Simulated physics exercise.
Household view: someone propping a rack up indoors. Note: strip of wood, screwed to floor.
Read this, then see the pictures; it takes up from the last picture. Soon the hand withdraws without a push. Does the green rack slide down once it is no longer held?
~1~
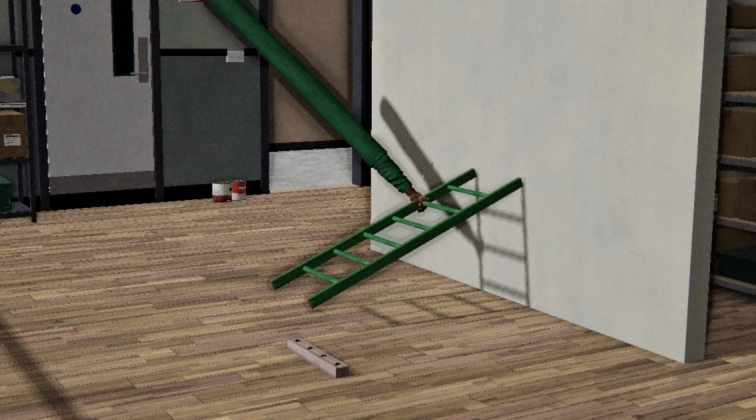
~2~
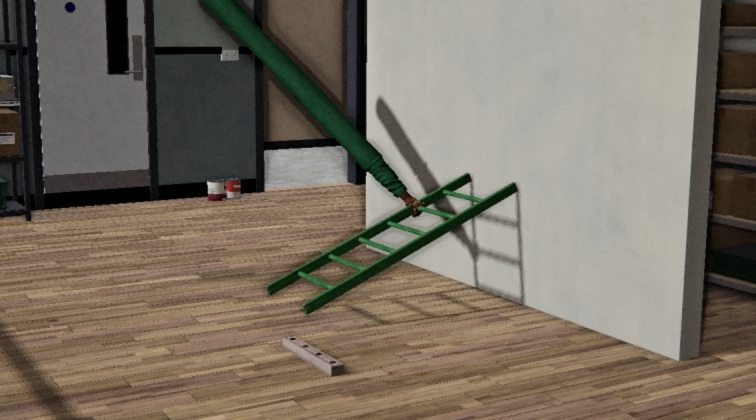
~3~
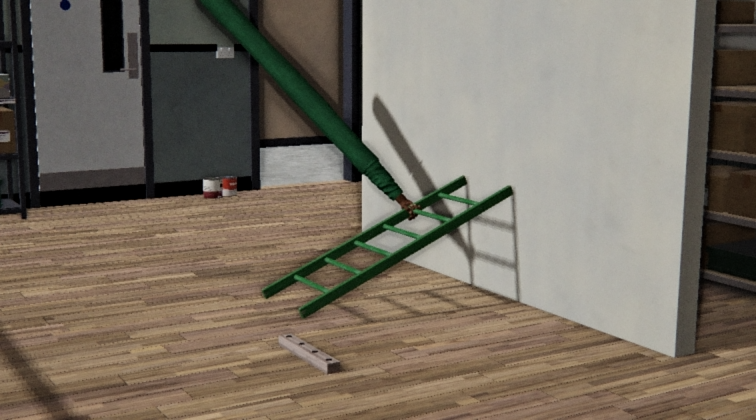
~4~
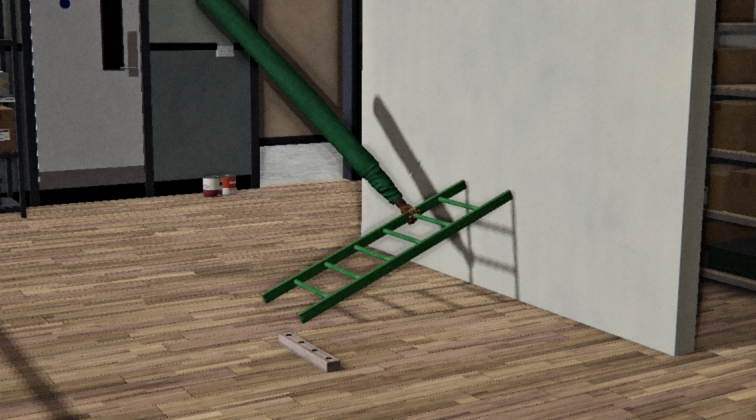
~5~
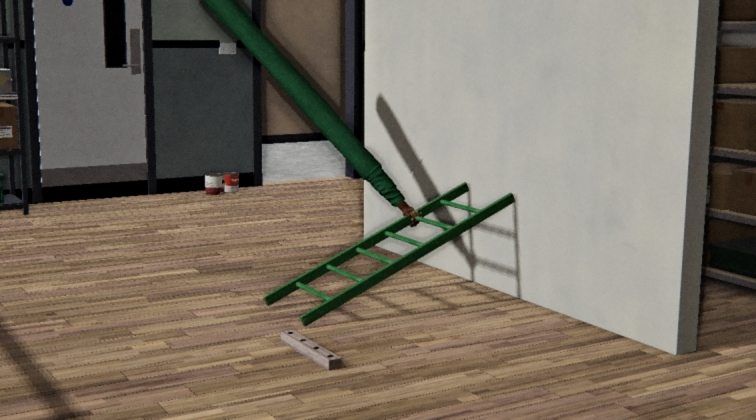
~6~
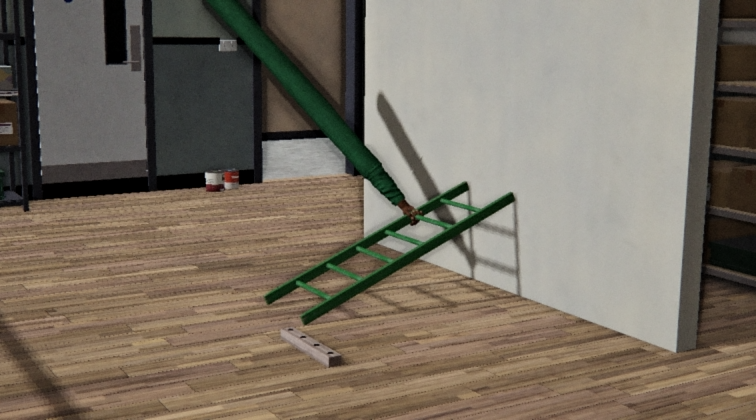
Yes, the green rack slips.
Then, 0.22 s on from there, green rack turned 6° from its first pose near (388, 261).
Then, 0.30 s on from there, green rack turned 14° from its first pose near (385, 278).
Then, 0.38 s on from there, green rack turned 22° from its first pose near (383, 294).
In the end, the green rack slips down, near (383, 295).
